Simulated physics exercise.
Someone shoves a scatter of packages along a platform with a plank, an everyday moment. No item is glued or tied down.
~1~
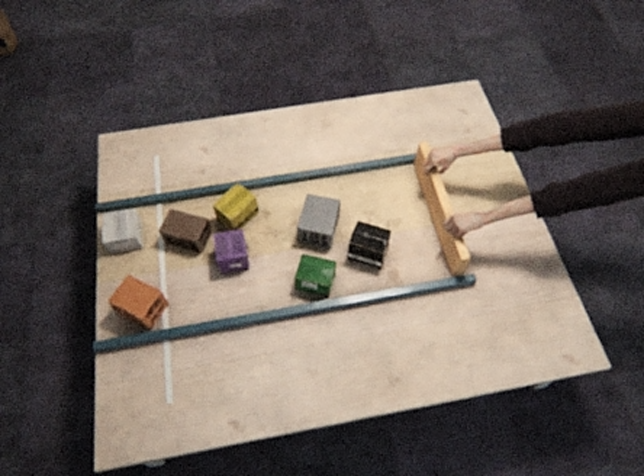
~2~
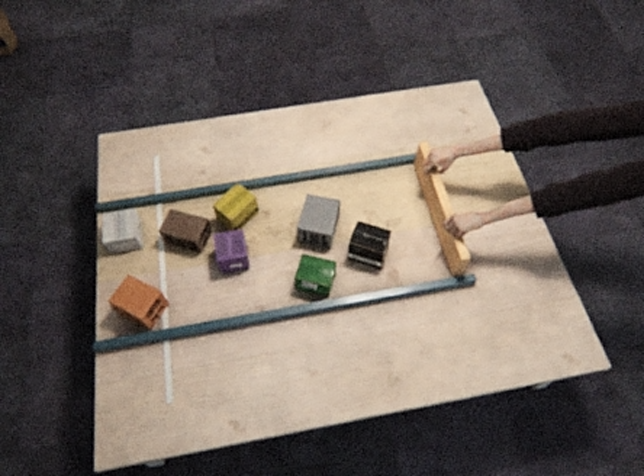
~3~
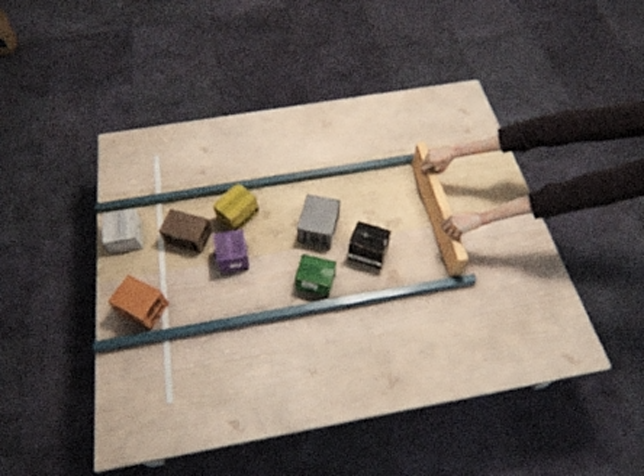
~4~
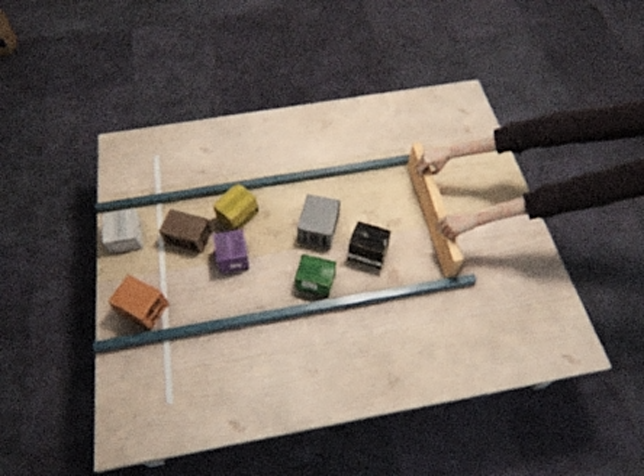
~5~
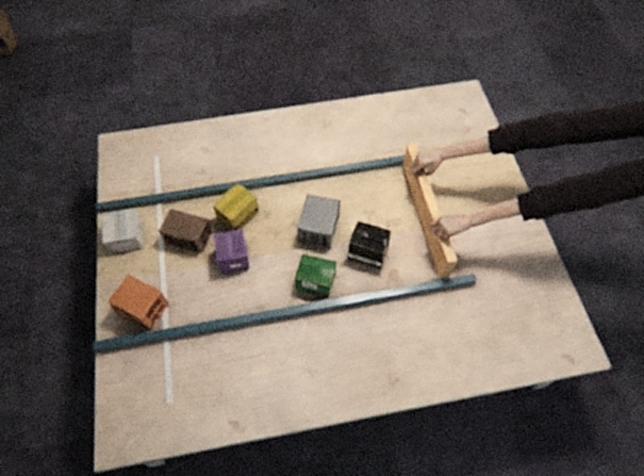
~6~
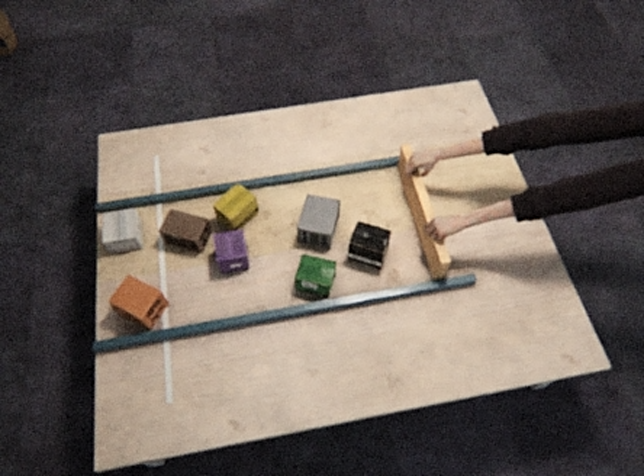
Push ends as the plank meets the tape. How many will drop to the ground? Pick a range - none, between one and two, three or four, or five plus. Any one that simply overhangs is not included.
Range: Between one and two.
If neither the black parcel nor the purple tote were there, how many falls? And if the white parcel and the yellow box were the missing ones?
1 and 0.
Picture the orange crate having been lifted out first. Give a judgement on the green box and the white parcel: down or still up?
The green box? It stays where it is. The white parcel? It winds up down.
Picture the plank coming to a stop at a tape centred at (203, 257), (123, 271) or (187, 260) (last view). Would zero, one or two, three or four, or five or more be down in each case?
Going through the places as listed, I'd say zero, then three to four, then just one or two.
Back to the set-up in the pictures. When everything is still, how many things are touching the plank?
That makes 4.
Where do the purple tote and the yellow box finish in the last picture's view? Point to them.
Near (110, 273) and (139, 210).
Soon after, none off yet; white parcel at rest near (123, 231); orange crate at rest near (139, 303); brown crate at rest near (186, 231).
At rest, the number that fall off is one or two; fallen, white parcel.
